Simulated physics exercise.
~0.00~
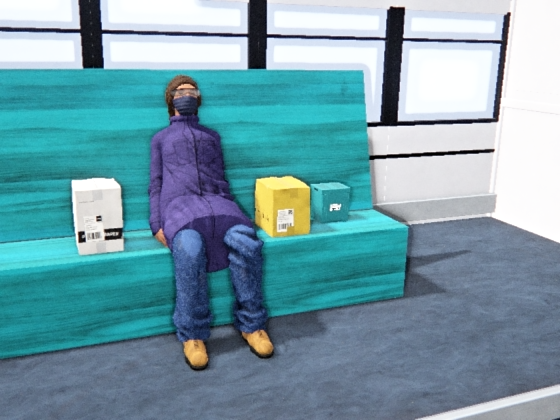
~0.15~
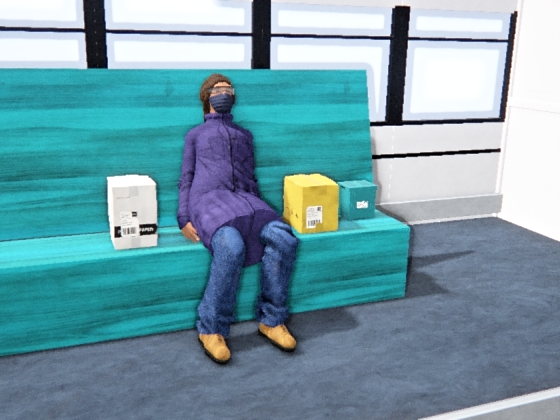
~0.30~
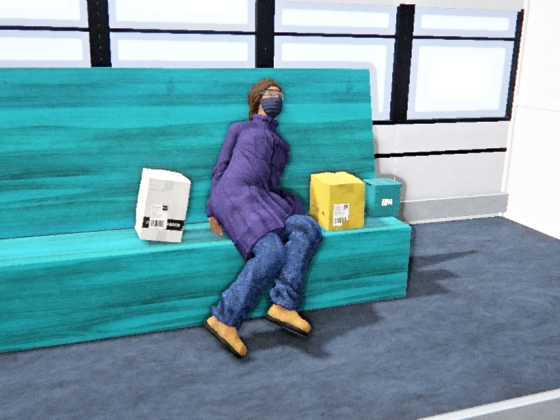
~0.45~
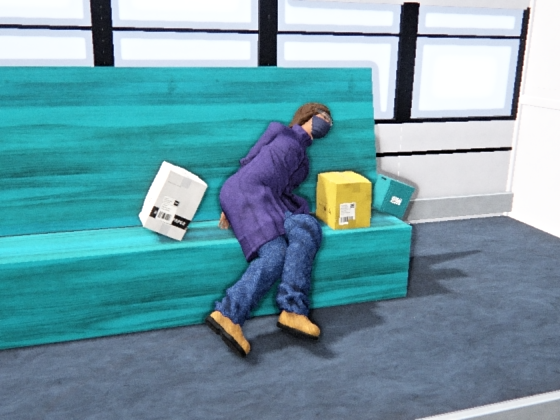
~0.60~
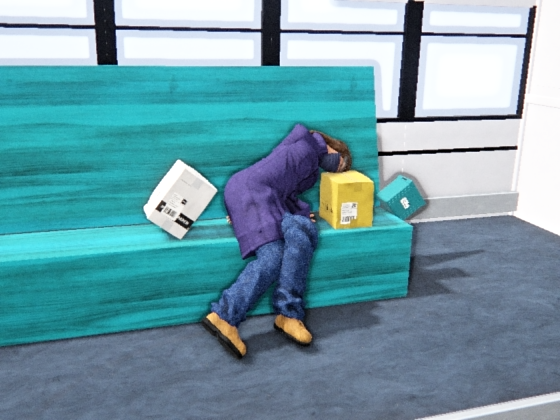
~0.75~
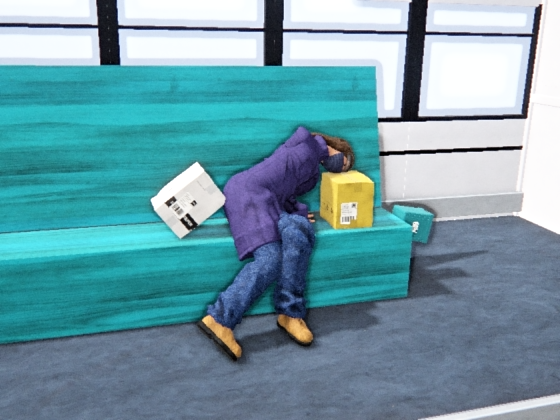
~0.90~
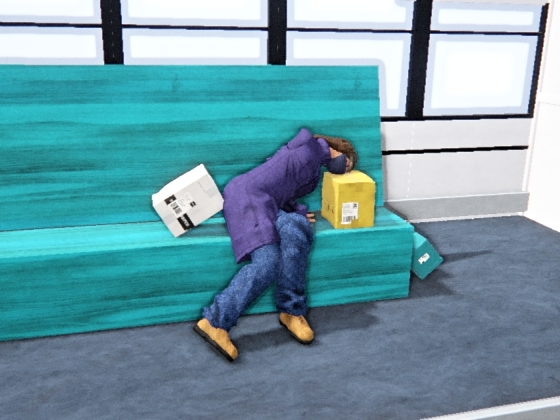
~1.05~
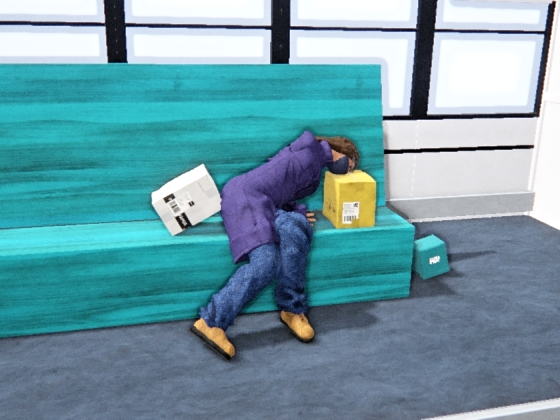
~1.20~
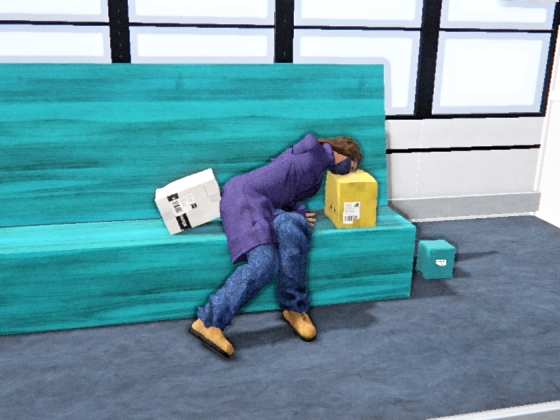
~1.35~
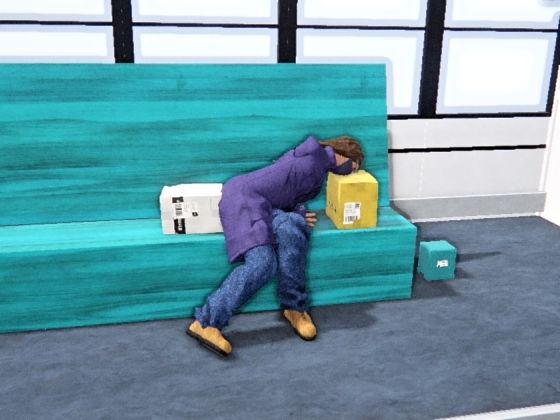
Inside a rail car, seen from the front with a slight sideways drift, a masked commuter in a purple coat and jeans slumps on a long turquoise bench. A white package stands to the left, with a yellow box and a smaller teal box to the right. The limp sleeper and the packages slide right, and the white one tilts towards the commuter as the sleeper topples sideways, head coming down on the yellow box. The teal box tips over the bench's right end and tumbles to the floor. It rests there, while the white package settles on its side against the still-slumped commuter and the yellow box stays upright.
